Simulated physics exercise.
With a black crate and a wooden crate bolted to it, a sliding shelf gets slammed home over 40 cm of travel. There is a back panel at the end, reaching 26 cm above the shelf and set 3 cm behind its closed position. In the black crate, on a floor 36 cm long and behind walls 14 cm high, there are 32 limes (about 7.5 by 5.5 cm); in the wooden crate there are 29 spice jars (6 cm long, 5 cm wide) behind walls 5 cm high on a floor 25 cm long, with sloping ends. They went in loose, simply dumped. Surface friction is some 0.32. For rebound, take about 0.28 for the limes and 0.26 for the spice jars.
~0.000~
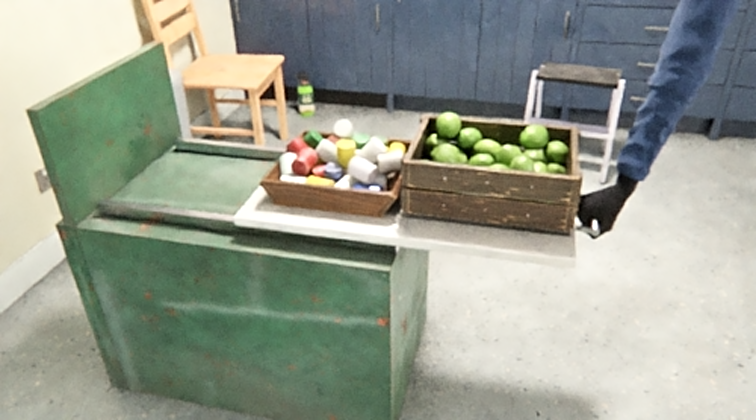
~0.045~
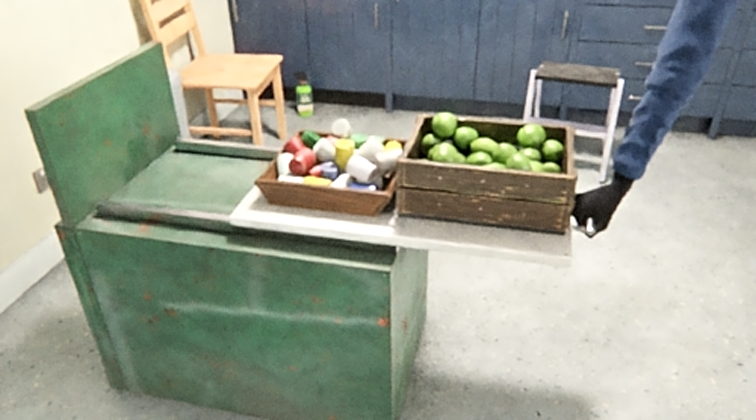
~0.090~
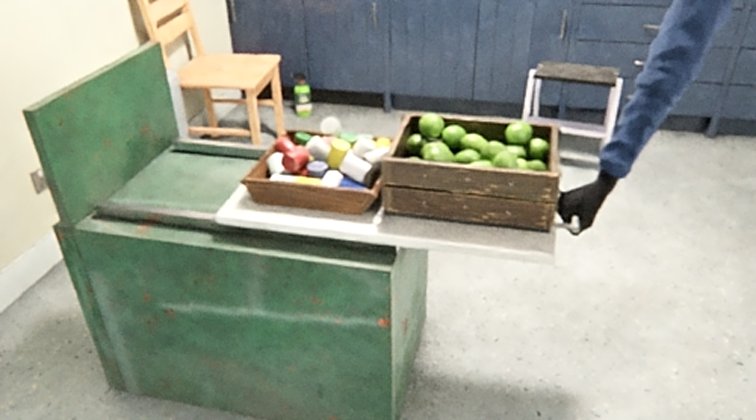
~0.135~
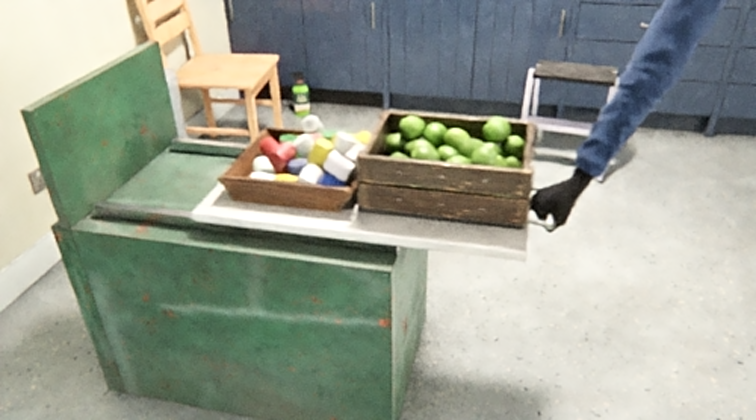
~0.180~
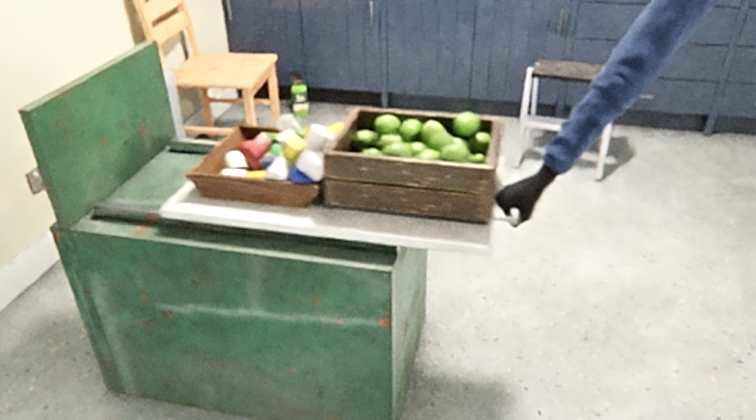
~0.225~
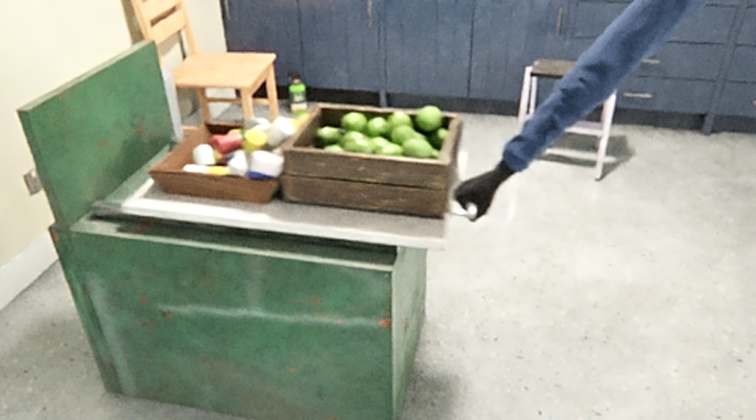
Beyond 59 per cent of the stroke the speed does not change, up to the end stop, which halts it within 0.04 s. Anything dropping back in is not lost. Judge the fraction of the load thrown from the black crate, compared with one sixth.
The fraction thrown is below one sixth.
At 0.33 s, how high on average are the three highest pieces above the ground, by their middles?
Height, averaged: Around 84 cm.
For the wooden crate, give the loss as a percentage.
Wooden crate: 45%.
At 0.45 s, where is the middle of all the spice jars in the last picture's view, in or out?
Their middle is around (164, 131).
After 0.25 s, the shelf hits its stop.
After 0.33 s, the black crate has all 32 and the wooden crate has all 29.
After 0.45 s, the black crate is down by 1 of 32 and the wooden crate is down by 6 of 29.
After 0.67 s, the black crate is down by 2 of 32 and the wooden crate is down by 13 of 29.
When it is over (at 1.10 s), the black crate is down by 2 of 32 and the wooden crate is down by 13 of 29. Asked share, 2 of 32, 6 per cent.
